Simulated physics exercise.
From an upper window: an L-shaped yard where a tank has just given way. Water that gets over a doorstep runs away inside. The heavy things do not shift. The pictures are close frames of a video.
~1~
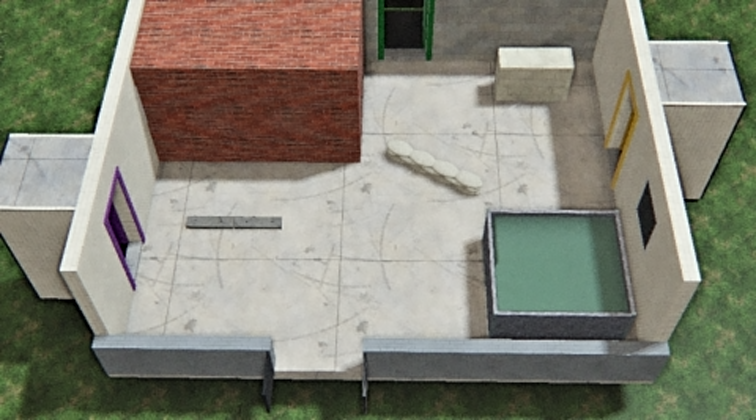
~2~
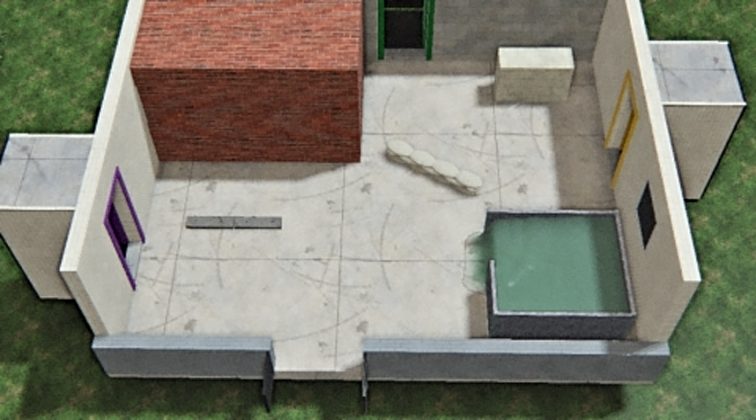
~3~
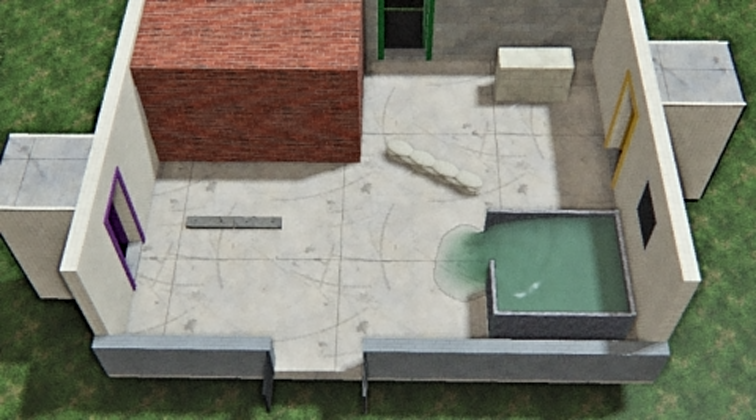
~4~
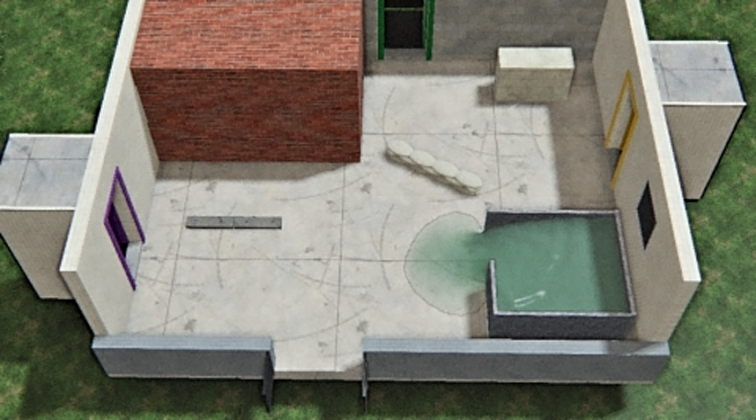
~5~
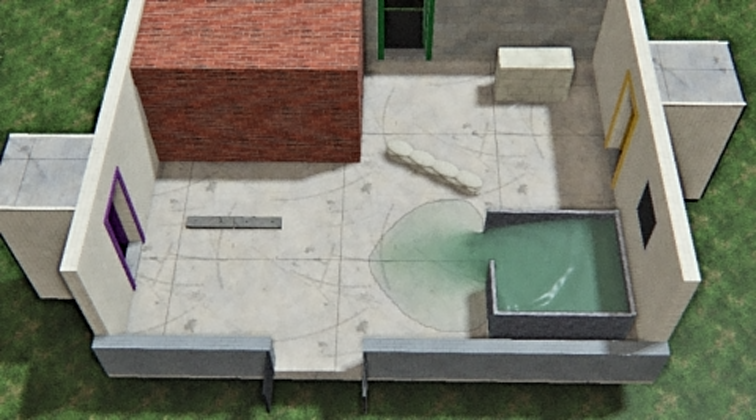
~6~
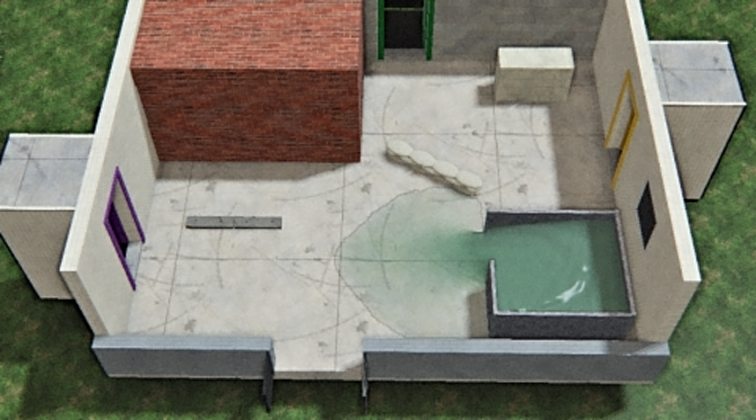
Green water pouring through a gap in the left side of an open tank, spreading leftward across a pale walled yard.
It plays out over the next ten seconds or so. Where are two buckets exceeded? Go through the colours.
One by one: The yellow door stays under that; the purple door takes more than that; the green door stays under that.
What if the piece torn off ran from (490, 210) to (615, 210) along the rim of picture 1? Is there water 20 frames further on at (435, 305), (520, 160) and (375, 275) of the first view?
In turn: Dry, flooded, no water.
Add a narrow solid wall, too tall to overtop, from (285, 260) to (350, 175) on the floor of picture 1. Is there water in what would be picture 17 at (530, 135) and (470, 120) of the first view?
In turn: Free of water, clear.
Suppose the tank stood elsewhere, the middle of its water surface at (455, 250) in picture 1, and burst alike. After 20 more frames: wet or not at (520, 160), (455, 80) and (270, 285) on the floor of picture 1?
As listed: Free of water, no water, wet.
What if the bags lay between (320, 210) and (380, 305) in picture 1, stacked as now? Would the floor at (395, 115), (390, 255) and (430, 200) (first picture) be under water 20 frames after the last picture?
One after the other: Wet, flooded, flooded.
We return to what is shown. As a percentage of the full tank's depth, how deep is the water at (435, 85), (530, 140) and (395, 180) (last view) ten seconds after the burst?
In turn 2, 0 and 6 in a hundred.
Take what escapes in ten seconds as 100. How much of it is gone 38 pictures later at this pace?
About 50 per cent.
A moment on, water covers 35 % of the floor; the yellow door not reached, the purple door not reached, the green door not reached.
Next, water covers 55 % of the floor; the yellow door not reached, the purple door wet at the sill, nothing in, the green door not reached.
Then, water covers 60 % of the floor; the yellow door not reached, the purple door over two buckets in, the green door wet at the sill, nothing in.
Later, water covers 65 % of the floor; the yellow door not reached, the purple door far over two buckets in, the green door wet at the sill, nothing in.
In the end, water covers 70 % of the floor; the yellow door not reached, the purple door far over two buckets in, the green door wet at the sill, nothing in.
